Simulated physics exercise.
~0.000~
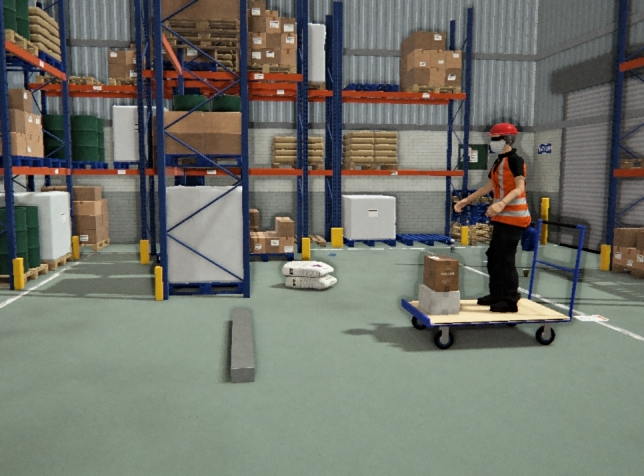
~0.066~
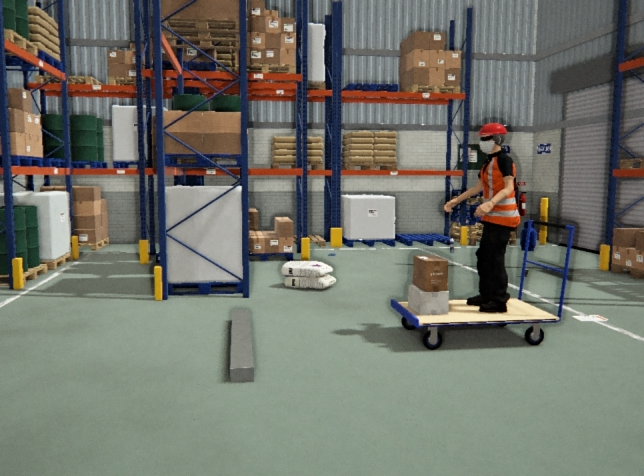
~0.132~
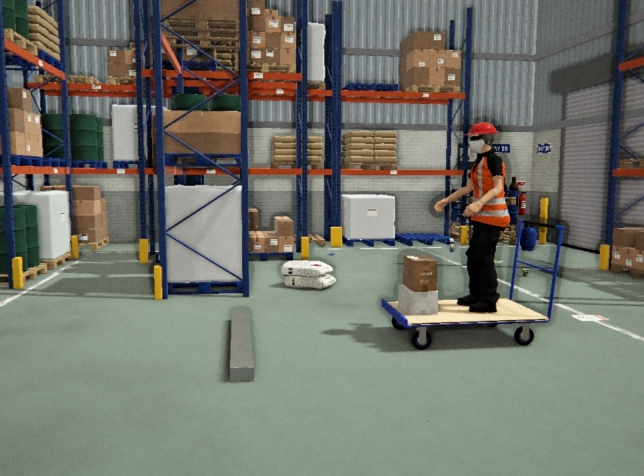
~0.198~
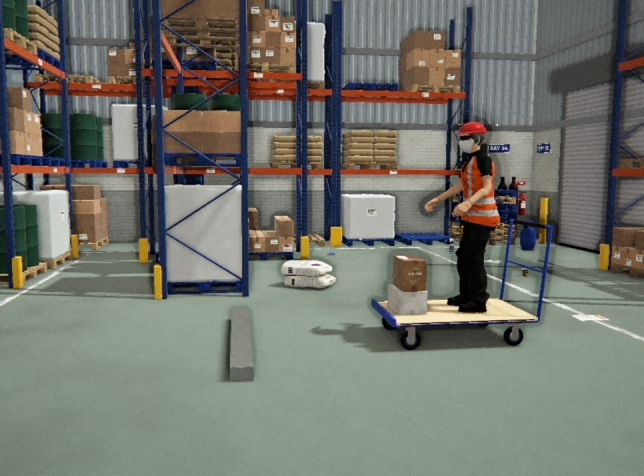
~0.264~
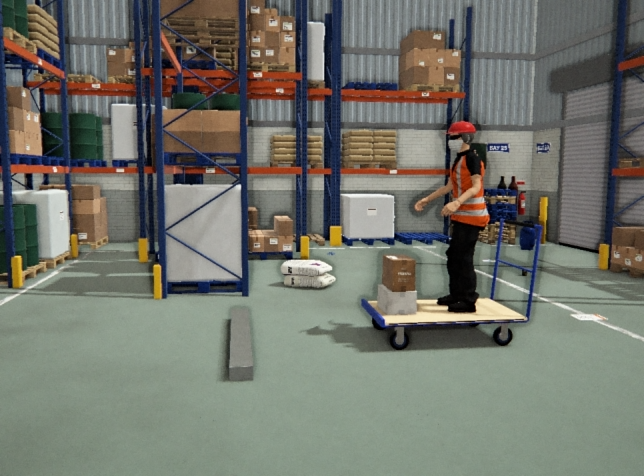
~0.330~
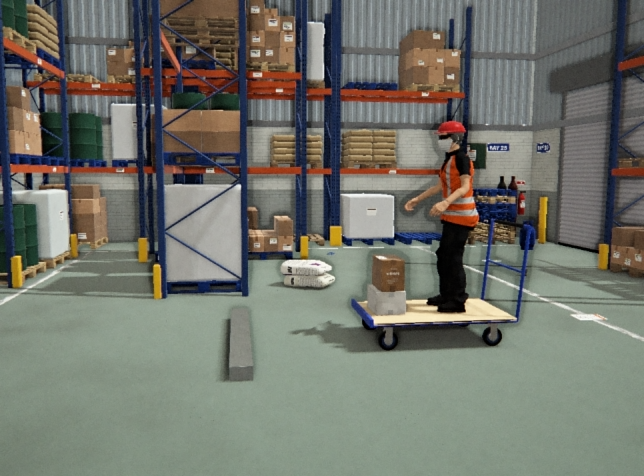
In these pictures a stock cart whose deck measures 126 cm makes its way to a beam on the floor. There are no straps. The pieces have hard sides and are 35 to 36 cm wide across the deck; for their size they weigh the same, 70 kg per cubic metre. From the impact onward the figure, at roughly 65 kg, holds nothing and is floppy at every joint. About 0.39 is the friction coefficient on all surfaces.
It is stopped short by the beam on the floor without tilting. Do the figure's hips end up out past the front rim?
No, they stay over the deck.
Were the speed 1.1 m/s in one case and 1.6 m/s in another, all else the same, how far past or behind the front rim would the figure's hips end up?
First 70 cm behind, then 20 cm behind.
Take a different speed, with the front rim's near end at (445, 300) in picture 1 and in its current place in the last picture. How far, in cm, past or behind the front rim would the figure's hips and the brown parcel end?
Hips 80 past, brown 110 past.
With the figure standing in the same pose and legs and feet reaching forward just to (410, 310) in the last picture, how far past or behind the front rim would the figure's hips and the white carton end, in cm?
The hips would end 110 cm past the front rim and the white one 20 cm past it.
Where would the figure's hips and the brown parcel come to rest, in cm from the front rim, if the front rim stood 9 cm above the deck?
With that rim, the hips stay 30 cm behind and brown finishes 20 cm past.
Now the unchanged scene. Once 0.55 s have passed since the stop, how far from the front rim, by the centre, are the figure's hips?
Around 55 cm short of the front rim.
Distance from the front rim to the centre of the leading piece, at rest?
Its centre sits about 30 cm past the front rim.
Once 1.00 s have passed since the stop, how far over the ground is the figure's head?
30 cm up.
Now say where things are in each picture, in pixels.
Hips (510, 217), brown parcel (441, 273), rim corner (429, 323); 155 cm still to roll, in the first frame.
Hips (500, 217), brown parcel (430, 273), rim corner (418, 323); 145 cm still to roll, in the second frame.
Hips (490, 217), brown parcel (420, 273), rim corner (406, 323); 136 cm still to roll, in the third frame.
Hips (479, 217), brown parcel (409, 273), rim corner (395, 323); 126 cm still to roll, in the fourth frame.
Hips (469, 216), brown parcel (398, 272), rim corner (384, 323); 117 cm still to roll, in the fifth frame.
Hips (459, 216), brown parcel (388, 273), rim corner (372, 323); 107 cm still to roll. Speed about 1.4 m/s, in the sixth frame.
After 1.07 s the deck stops.
After 1.32 s the figure's hips are 55 cm behind the rim, near (303, 244) in the last picture's view.
After 1.62 s the figure's hips are 53 cm behind the rim, near (301, 267) in the last picture's view.
After 2.07 s the figure's hips are 30 cm behind the rim, near (273, 274) in the last picture's view.
At rest, 3.6 s, past the rim, brown parcel; behind it, white carton and the figure's hips.
